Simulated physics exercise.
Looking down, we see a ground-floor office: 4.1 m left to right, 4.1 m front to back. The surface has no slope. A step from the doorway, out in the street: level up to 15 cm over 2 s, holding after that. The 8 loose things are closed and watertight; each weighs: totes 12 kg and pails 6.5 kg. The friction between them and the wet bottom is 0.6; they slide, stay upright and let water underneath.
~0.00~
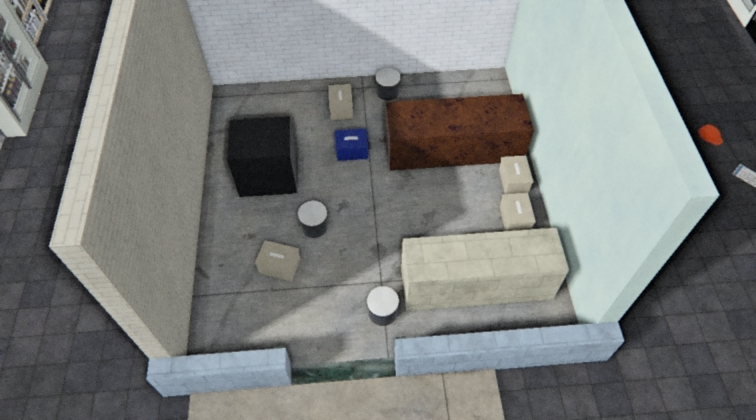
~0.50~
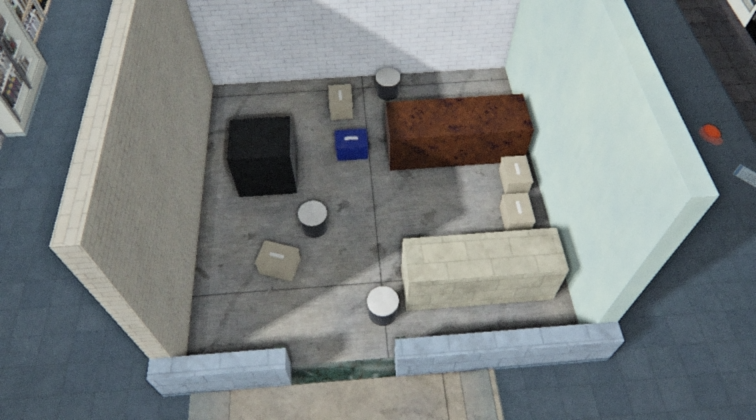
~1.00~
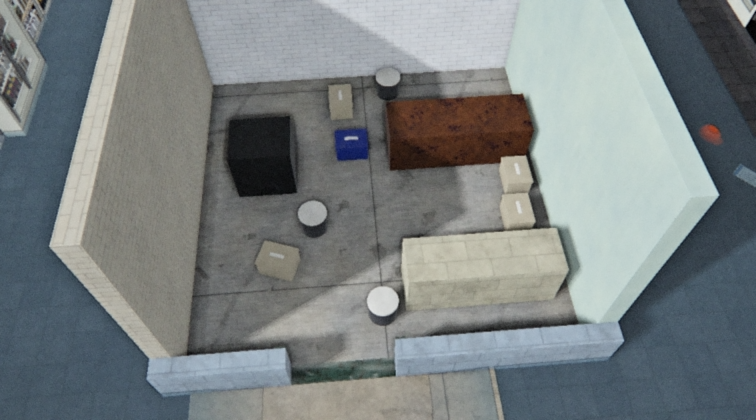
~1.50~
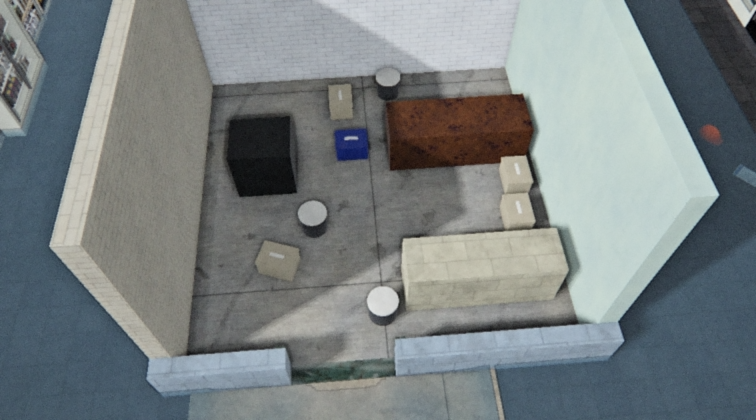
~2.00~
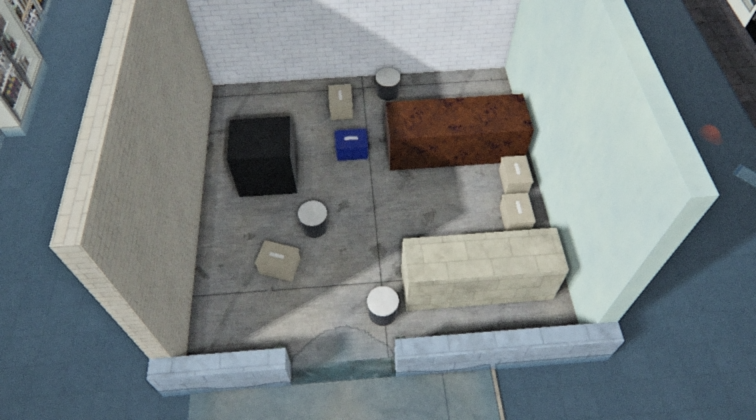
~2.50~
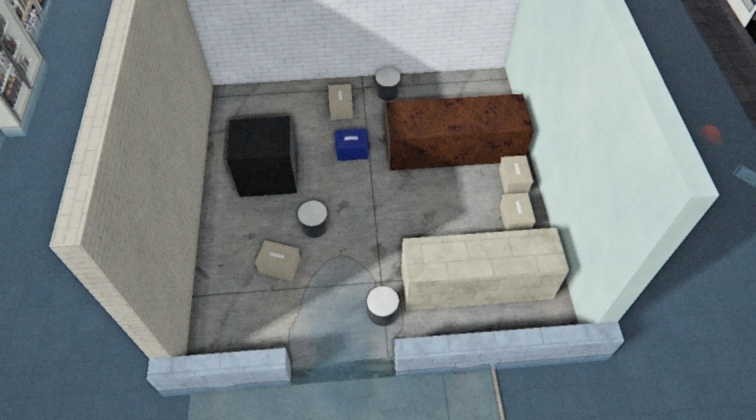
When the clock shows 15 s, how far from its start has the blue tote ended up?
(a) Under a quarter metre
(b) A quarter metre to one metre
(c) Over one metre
b.
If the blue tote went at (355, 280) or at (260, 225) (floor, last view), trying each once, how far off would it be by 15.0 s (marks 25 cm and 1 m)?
Taking them in order, it is swept well off and then it keeps its spot.
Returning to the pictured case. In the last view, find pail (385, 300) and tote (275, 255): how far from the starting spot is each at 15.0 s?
250 cm and 0 cm respectively.
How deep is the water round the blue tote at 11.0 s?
The depth there is around 7 cm.
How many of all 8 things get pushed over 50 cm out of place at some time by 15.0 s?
The number is 3.
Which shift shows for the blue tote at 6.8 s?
By then it has shifted roughly 0 cm.
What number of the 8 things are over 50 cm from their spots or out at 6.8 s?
Tally: 1.
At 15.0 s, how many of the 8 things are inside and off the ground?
It comes to 4 of them.
After 3.5 s the blue tote is near (351, 139), 0.0 m from its start, aground; 0 afloat.
After 6.8 s the blue tote is near (351, 139), 0.0 m from its start, aground; 0 afloat.
After 11.0 s the blue tote is near (351, 138), 0.0 m from its start, aground; 0 afloat.
After 15.0 s the blue tote is near (340, 109), 0.5 m from its start, aground; 4 afloat.
